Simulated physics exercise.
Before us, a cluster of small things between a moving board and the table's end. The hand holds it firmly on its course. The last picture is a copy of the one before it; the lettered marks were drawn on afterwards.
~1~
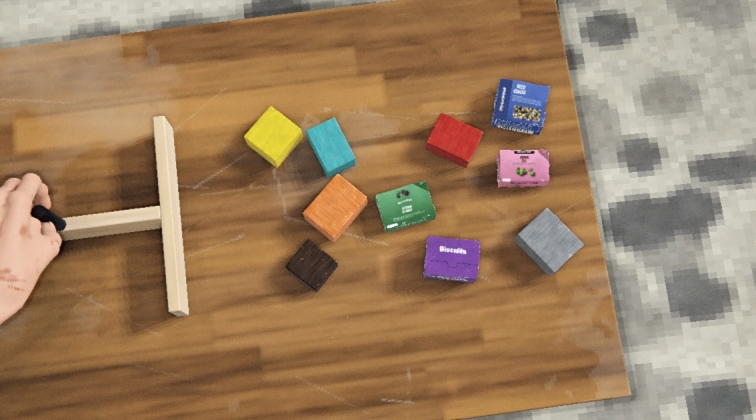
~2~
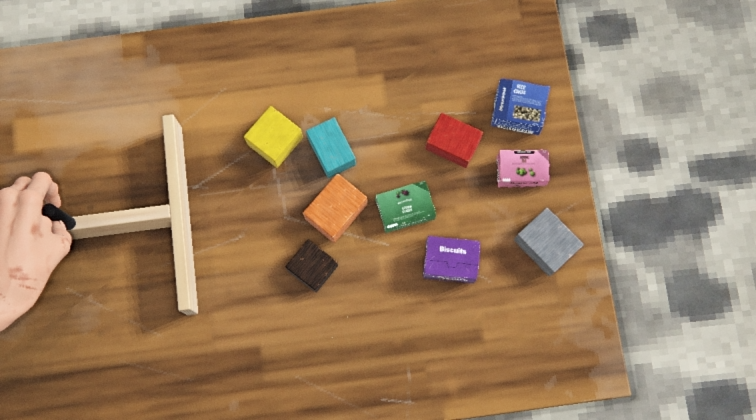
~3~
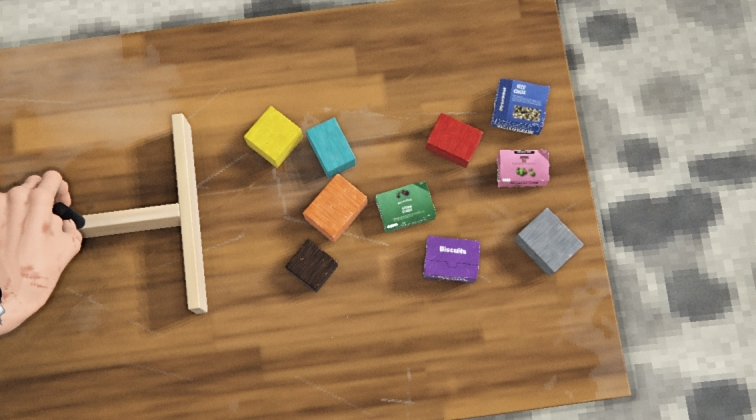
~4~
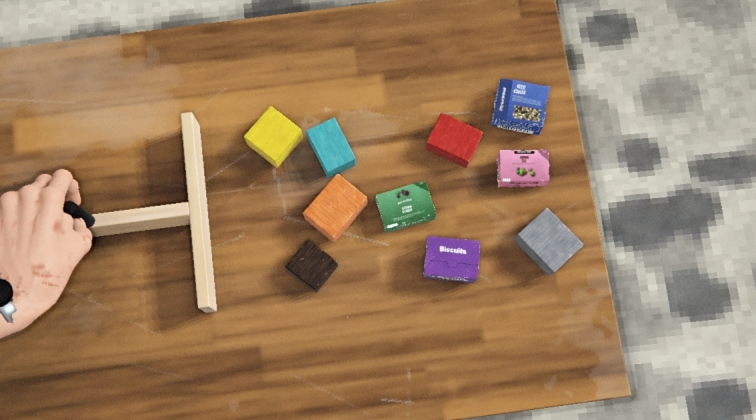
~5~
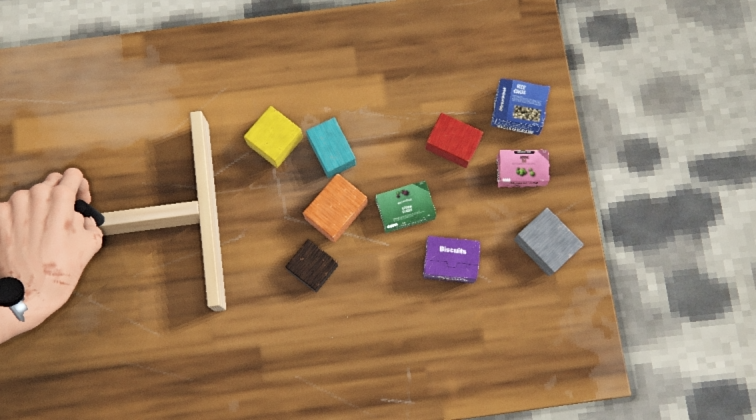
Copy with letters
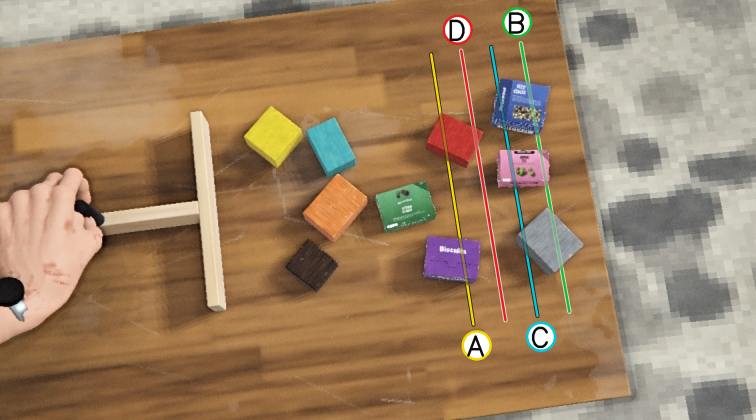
A wooden T-shaped board pushed by a hand sliding slowly right across a table towards coloured blocks and small packets lying still.
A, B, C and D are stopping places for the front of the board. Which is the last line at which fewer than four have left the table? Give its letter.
Up to line C.
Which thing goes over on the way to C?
The pink packet goes over.
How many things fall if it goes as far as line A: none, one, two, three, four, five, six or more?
The count is none.
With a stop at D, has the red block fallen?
By then, no.
On the marked copy, A at (452, 185); B at (544, 173); C at (513, 177); D at (483, 181).
Following C. Soon after the start, board (316, 192); yellow block (334, 111); turquoise block (362, 148).
Later, board (428, 178); pink packet (528, 170); green box (501, 202).
In the end, board (514, 166); pink packet over the edge; green box (587, 190); one fallen.
As for the rest, A is within the limit but short; B drops five; D is within the limit but short.
